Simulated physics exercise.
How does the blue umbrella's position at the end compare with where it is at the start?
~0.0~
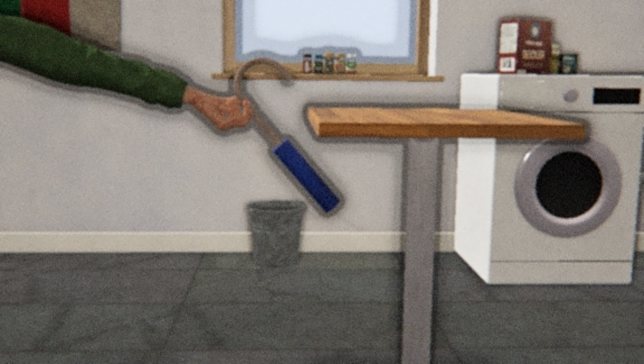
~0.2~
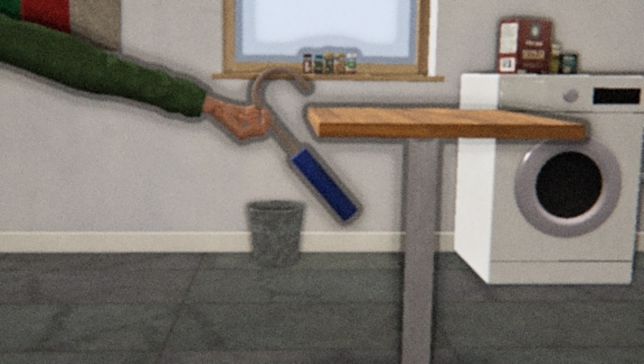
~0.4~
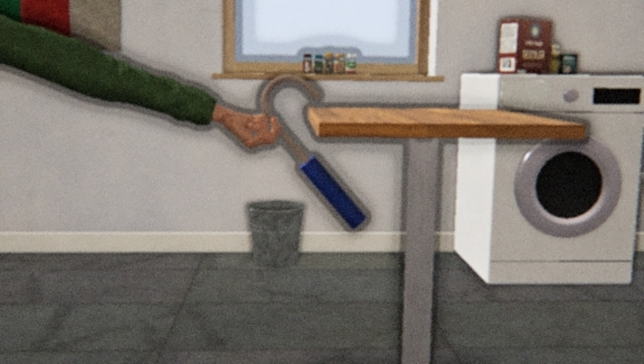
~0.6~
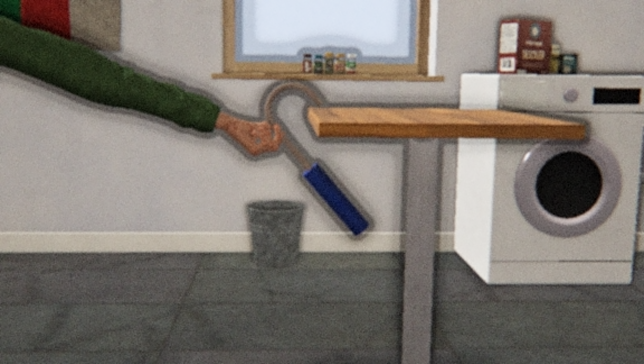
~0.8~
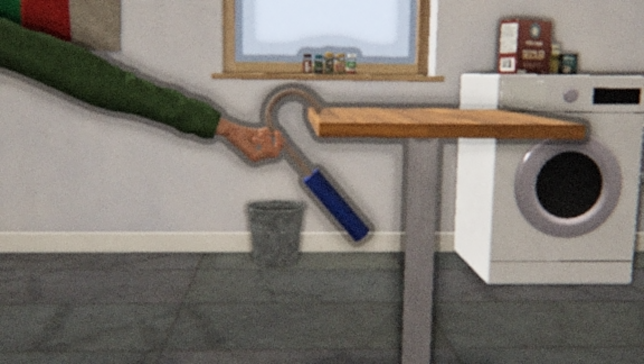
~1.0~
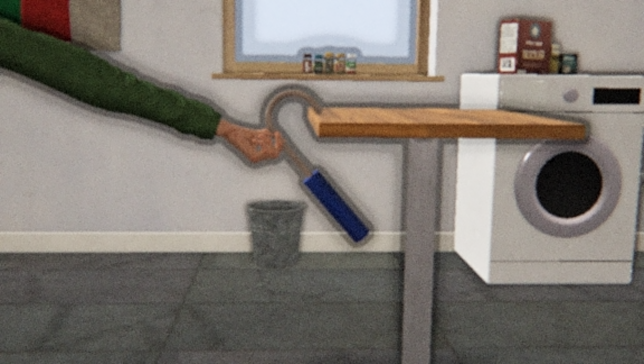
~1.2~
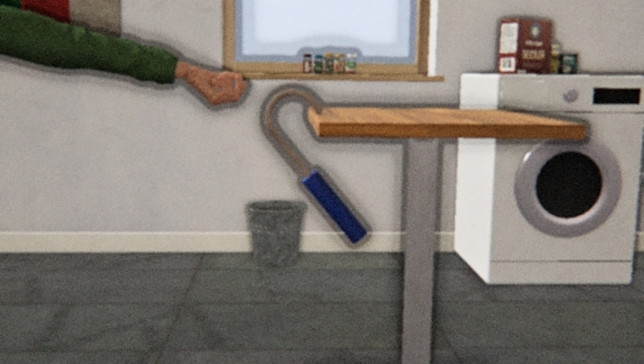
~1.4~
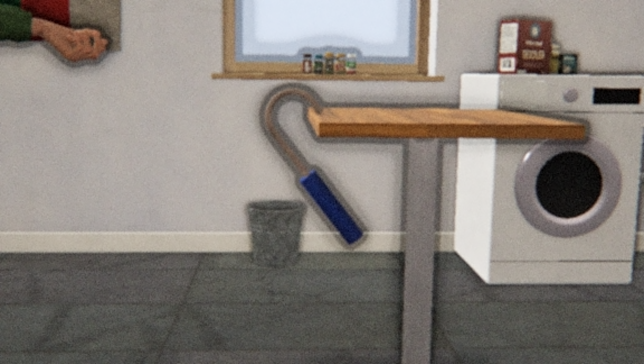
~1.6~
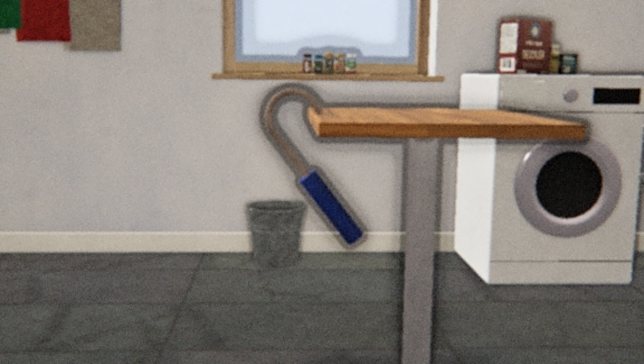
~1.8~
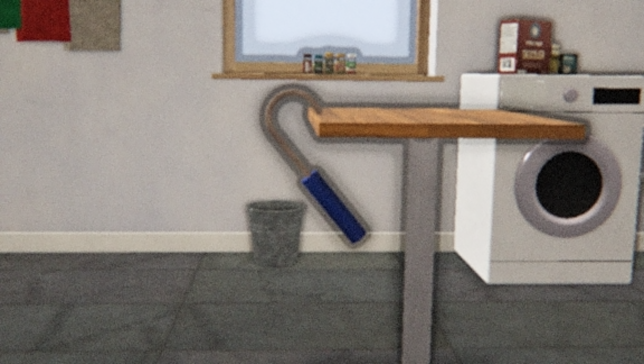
At the start the umbrella is held in the hand just to the left of the table. By the end it is a little further right and lower, hanging by its curved handle from the table's left end.
